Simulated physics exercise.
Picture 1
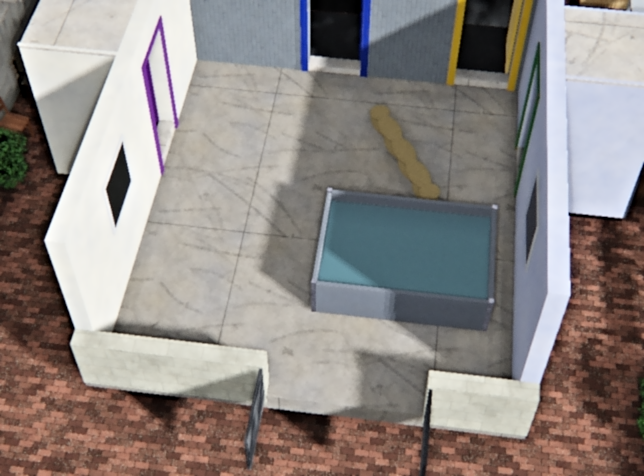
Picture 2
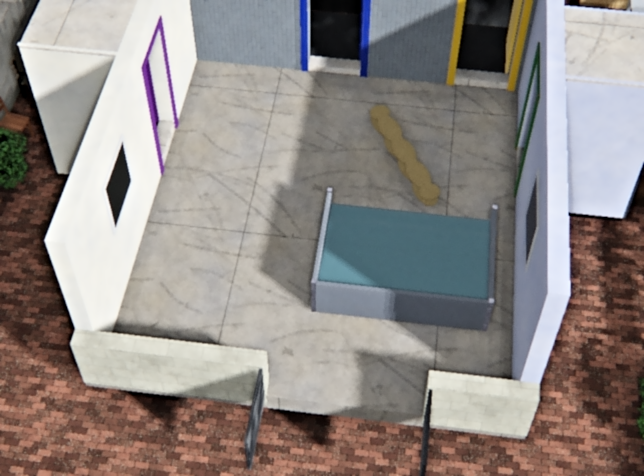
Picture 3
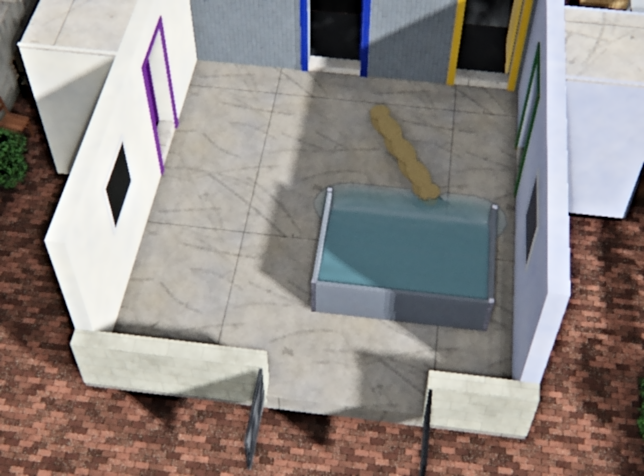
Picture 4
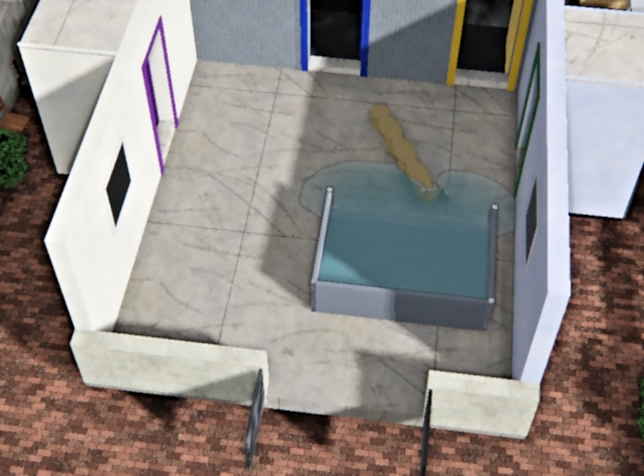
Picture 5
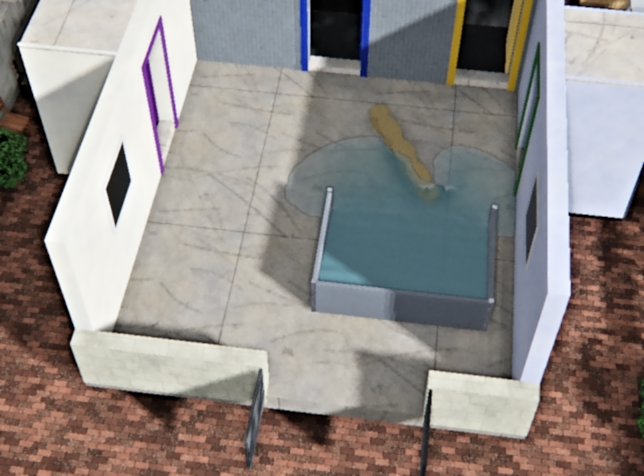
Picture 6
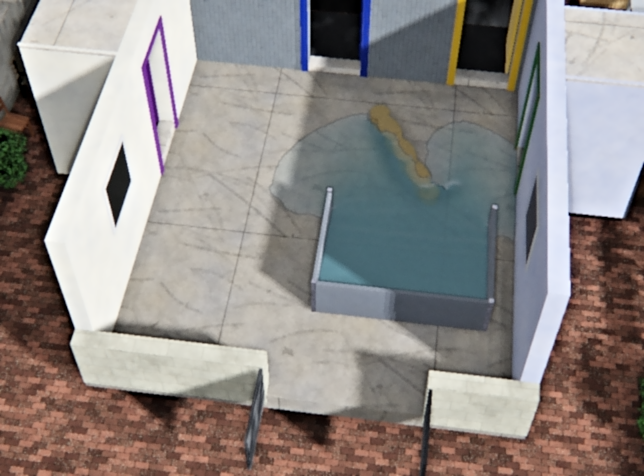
In an enclosed paved yard, the far side of a water tank opened, and water poured out through the gap, spreading across the floor on both sides of a crooked yellowish strip.
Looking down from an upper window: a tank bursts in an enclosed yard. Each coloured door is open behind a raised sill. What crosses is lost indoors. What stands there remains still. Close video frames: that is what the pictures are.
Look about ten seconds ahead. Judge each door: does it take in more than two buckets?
My call: The blue door takes in more, the purple door keeps it to two or fewer, the yellow door takes in more, the green door takes in more.
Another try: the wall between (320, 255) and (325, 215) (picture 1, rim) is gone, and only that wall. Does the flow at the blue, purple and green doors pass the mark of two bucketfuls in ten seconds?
Here's how it goes: The blue door never reaches it, while the purple door never reaches it and the green door never reaches it.
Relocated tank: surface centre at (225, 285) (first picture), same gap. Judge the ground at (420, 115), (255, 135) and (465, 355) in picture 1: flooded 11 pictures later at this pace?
Taking the three spots in that order, I'd say spared, then drenched, then spared.
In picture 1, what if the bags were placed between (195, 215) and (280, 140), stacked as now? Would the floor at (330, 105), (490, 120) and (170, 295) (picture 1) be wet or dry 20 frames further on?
As listed: Submerged, submerged, spared.
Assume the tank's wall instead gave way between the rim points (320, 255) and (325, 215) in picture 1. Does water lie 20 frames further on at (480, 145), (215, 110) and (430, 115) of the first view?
Going in your order, I'd say still bare, then drenched, then still bare.
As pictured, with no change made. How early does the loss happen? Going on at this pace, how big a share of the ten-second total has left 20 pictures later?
Close to 65 per cent, I'd say.
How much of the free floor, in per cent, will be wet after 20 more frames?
By my count, 60 percent.
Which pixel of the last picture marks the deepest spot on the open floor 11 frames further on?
About at (196, 65).
A moment on, water covers 40 % of the floor; the blue door under two buckets in, the purple door not reached, the yellow door wet at the sill, nothing in, the green door under two buckets in.
Next, water covers 45 % of the floor; the blue door over two buckets in, the purple door not reached, the yellow door over two buckets in, the green door over two buckets in.
Then, water covers 60 % of the floor; the blue door over two buckets in, the purple door wet at the sill, nothing in, the yellow door far over two buckets in, the green door over two buckets in.
Later, water covers 80 % of the floor; the blue door far over two buckets in, the purple door wet at the sill, nothing in, the yellow door far over two buckets in, the green door over two buckets in.
In the end, water covers 95 % of the floor; the blue door far over two buckets in, the purple door wet at the sill, nothing in, the yellow door far over two buckets in, the green door over two buckets in.
